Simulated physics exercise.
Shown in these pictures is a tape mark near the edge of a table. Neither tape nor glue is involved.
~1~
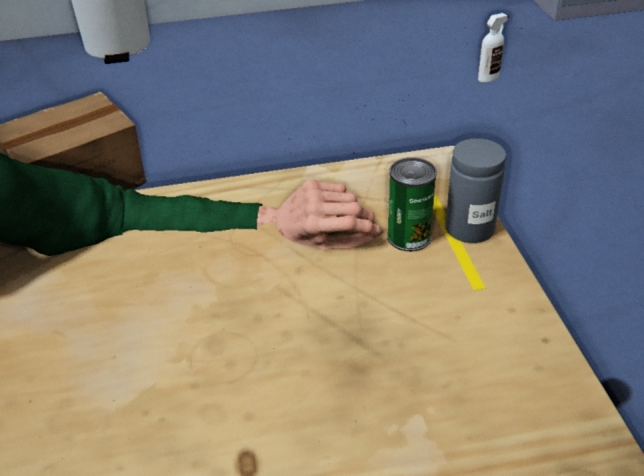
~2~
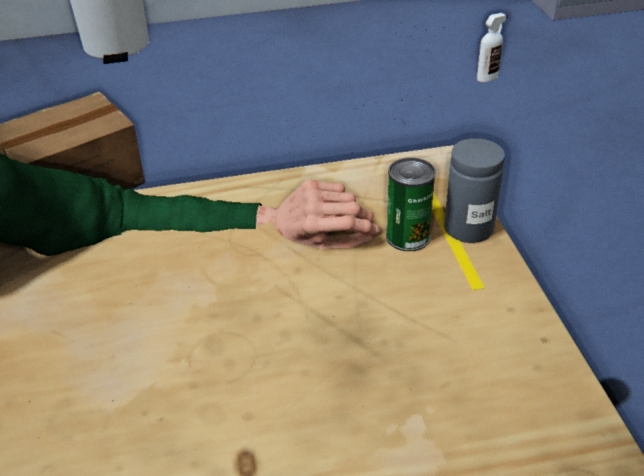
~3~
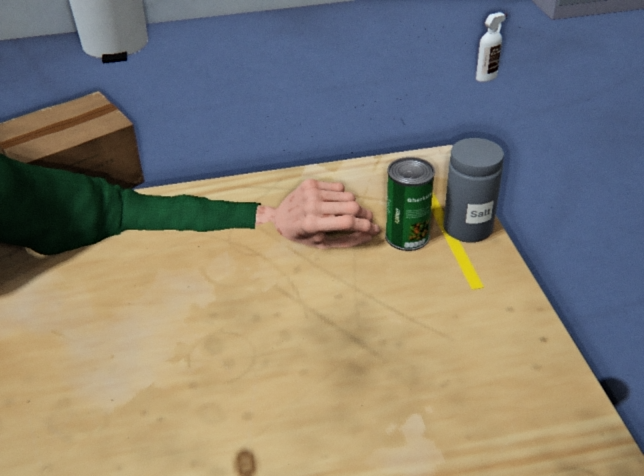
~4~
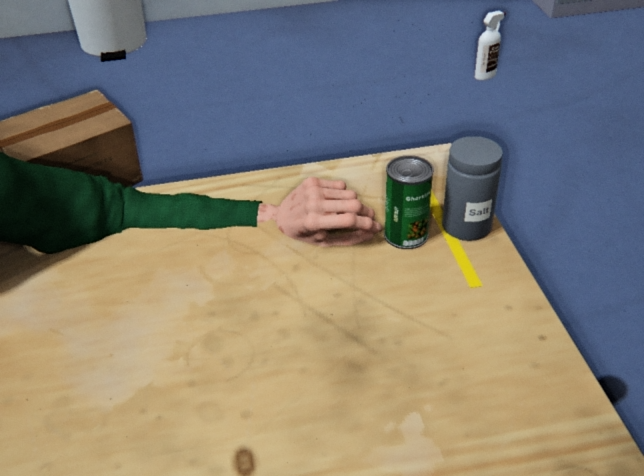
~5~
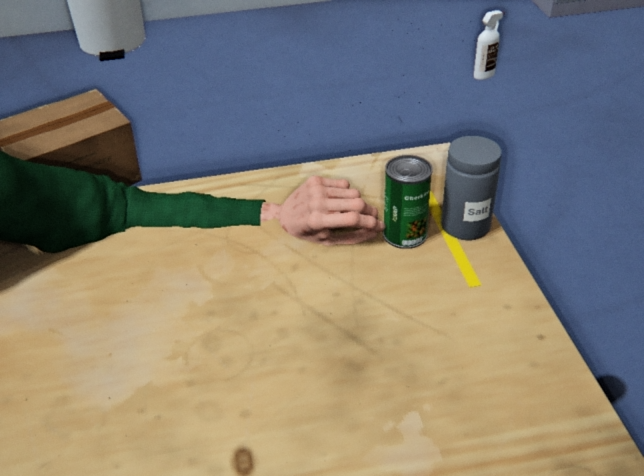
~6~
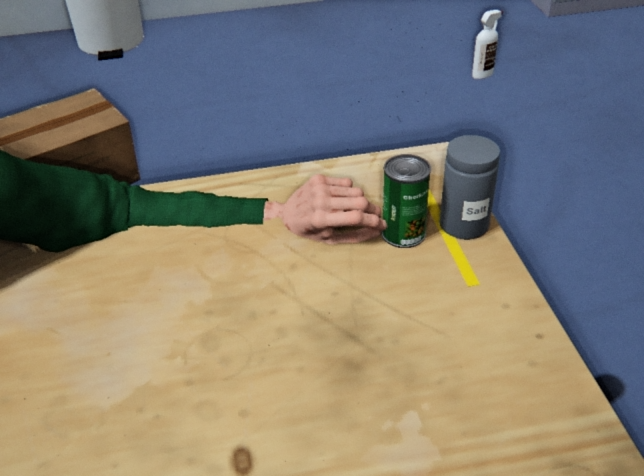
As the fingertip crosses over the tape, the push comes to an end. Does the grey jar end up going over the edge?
Yes.
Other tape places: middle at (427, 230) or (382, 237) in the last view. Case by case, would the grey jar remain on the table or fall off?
Try one: It is lost over the side; try two: It never leaves the tabletop.
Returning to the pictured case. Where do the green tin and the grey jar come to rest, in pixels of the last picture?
Final spots: Green tin at (474, 191), grey jar at (594, 464).
Then, 1.00 s after the last picture, grey jar tipped 35° from how it was near (539, 192).
Then, 1.22 s after the last picture, grey jar falling near (556, 334).
At rest, the grey jar drops to the floor, near (594, 464).
